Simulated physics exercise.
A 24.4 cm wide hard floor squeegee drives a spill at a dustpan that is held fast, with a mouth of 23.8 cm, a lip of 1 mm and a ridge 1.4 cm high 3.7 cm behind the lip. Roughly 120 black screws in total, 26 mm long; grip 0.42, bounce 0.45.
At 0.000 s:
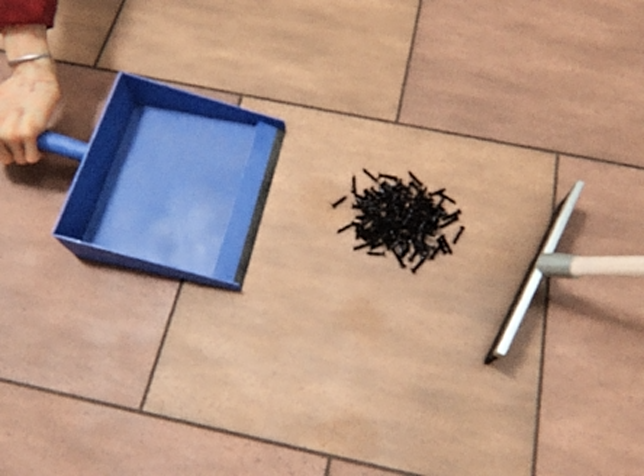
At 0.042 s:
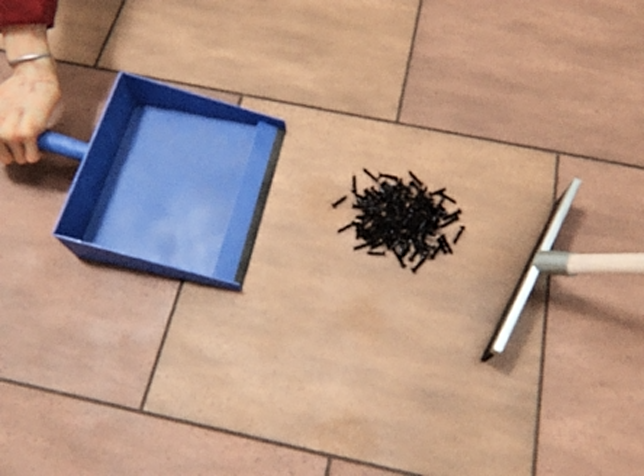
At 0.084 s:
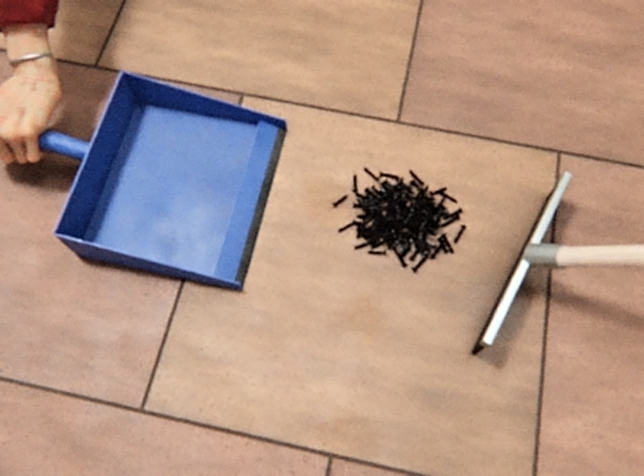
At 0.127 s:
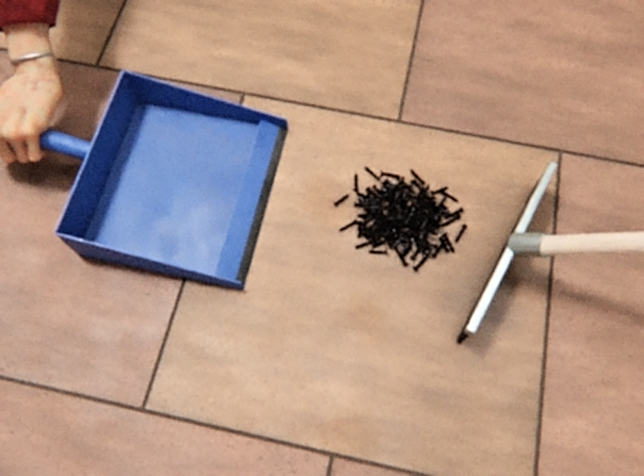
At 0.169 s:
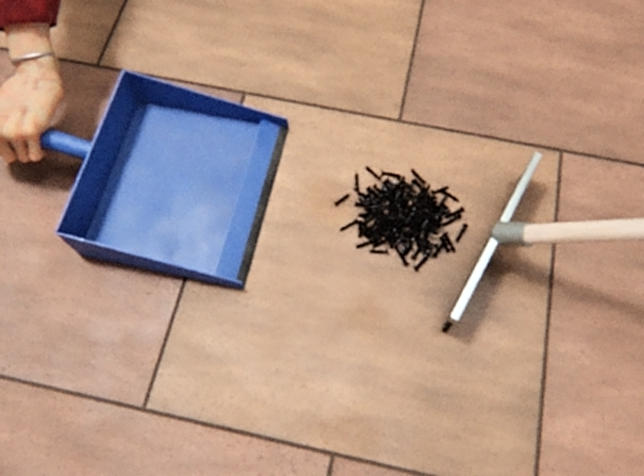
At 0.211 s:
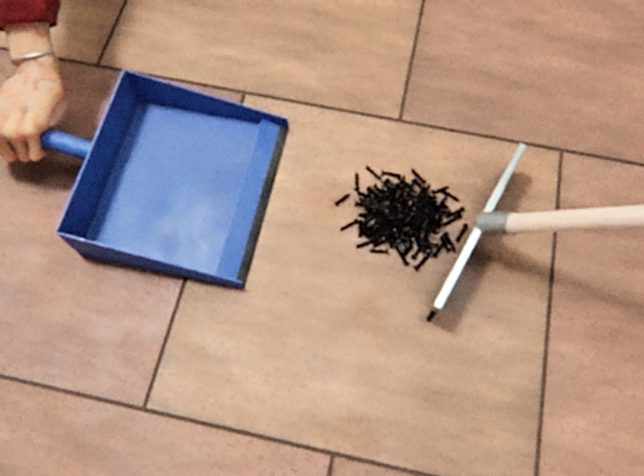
A squeegee on a pale handle starts at the right of a tiled floor, apart from a pile of small black screws, then slides left and slightly upward. It closes the gap until its blade is beside the pile's right edge, while a hand at left keeps a blue dustpan still.
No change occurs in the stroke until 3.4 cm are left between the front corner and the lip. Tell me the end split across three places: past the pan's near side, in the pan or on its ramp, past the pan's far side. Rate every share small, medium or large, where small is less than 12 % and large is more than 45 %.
Ratings - near side: Small; pan: Small; far side: Medium.
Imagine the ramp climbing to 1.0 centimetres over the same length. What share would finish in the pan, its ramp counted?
About 5 %.
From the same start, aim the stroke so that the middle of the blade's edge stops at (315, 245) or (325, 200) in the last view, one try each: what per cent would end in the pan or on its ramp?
Some 0 in a hundred and 5 in a hundred.
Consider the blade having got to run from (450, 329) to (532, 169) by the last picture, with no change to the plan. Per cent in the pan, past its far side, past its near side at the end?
You'd see pan at 0, far at 10 and near at 0.
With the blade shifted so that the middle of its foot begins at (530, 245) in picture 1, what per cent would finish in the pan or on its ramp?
Close to 5 in a hundred.
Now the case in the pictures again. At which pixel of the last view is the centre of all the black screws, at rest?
Approximately (303, 152) in the last picture.
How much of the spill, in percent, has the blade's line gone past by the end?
Some 0 percent of it.
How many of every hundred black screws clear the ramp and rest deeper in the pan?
It comes to some 0 per cent.
After 0.42 s, middle of the blade 17 cm from the lip; 0 % over the lip, far side 0 %, near side 0 %.
Then, at 0.55 s, middle of the blade 10 cm from the lip; 0 % over the lip, far side 10 %, near side 0 %.
Then, at 0.82 s, middle of the blade 7 cm from the lip; 5 % over the lip, far side 25 %, near side 0 %.
In the end, at 1.2 s, near side 0 %, pan 5 %, far side 25 %, in front of the lip or behind the blade 70 %.
